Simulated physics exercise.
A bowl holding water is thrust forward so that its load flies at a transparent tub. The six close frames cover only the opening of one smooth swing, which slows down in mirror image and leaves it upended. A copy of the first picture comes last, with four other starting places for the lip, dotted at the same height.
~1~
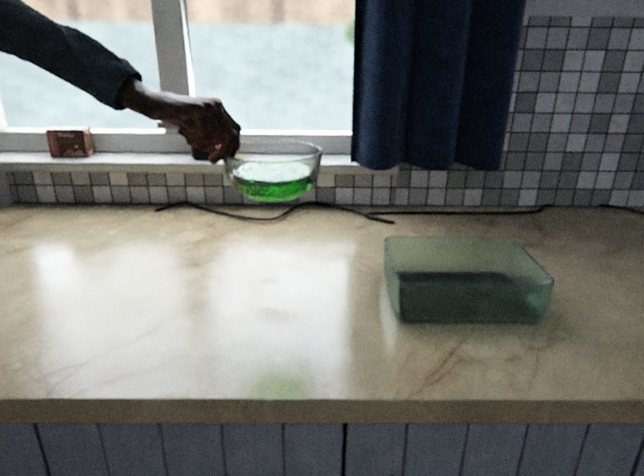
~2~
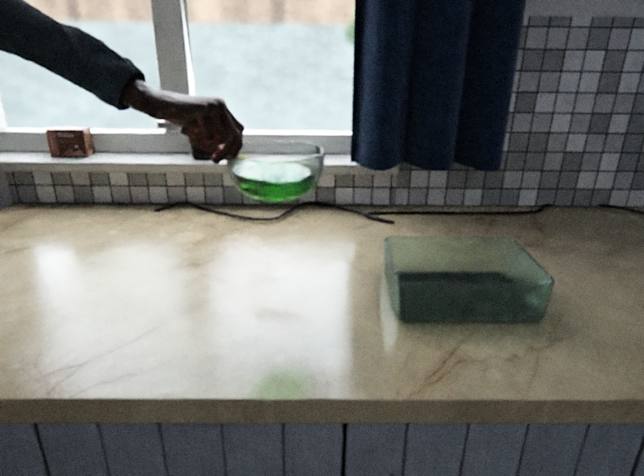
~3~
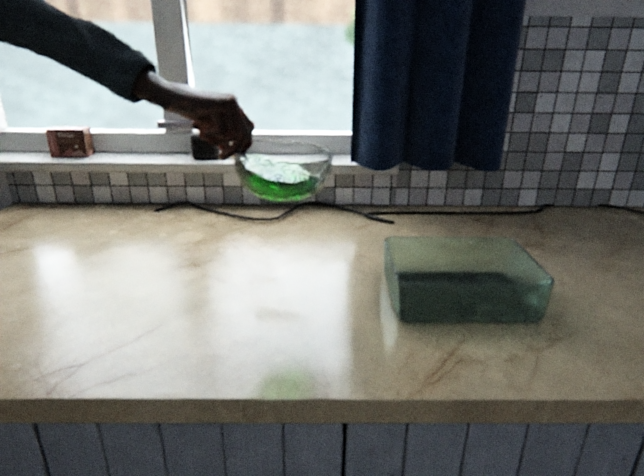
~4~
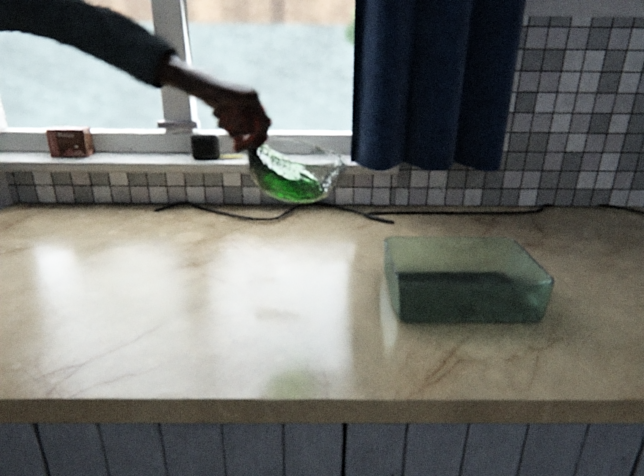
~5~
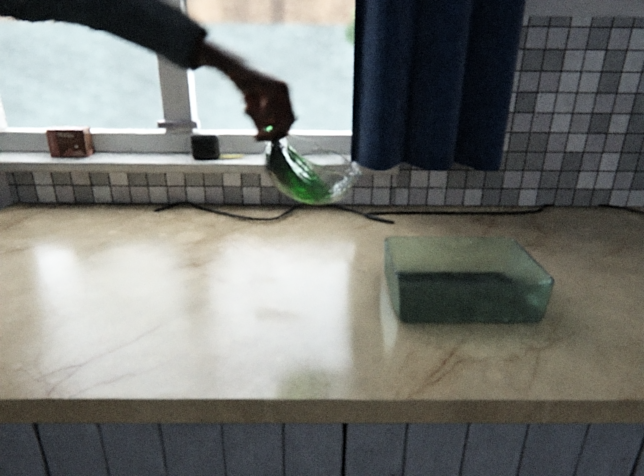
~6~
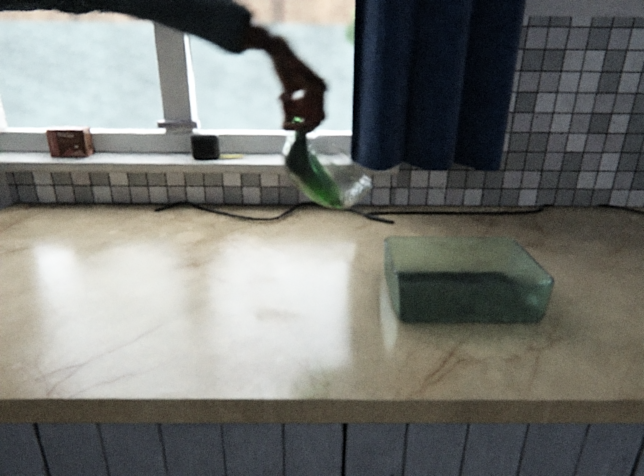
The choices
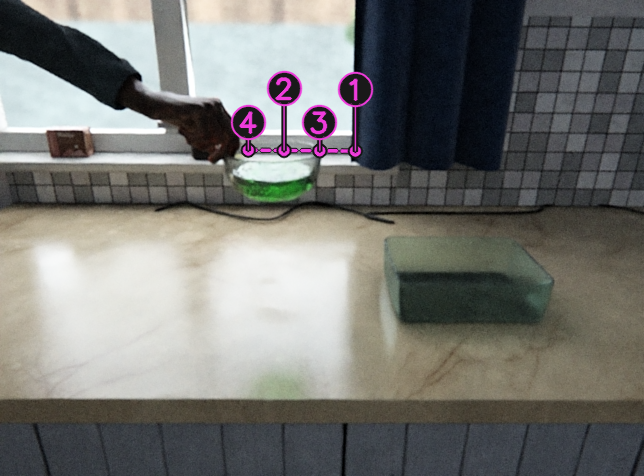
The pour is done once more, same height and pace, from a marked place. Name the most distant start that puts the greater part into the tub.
That is dot 2.
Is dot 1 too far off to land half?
No, that is safe.
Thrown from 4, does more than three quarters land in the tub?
No, it does not.
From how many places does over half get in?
Three of them.
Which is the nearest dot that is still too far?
Here it is dot 4.
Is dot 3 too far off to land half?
No, that is safe.
On the marked copy, 1 at (355, 151); 2 at (284, 150); 3 at (319, 150); 4 at (248, 150).
With 1, about 82 % lands in the tub, 9 % falls short and 9 % goes beside or beyond.
With 2, about 61 % lands in the tub, 23 % falls short and 16 % goes beside or beyond.
With 3, about 75 % lands in the tub, 8 % falls short and 17 % goes beside or beyond.
With 4, about 35 % lands in the tub, 58 % falls short and 8 % goes beside or beyond.
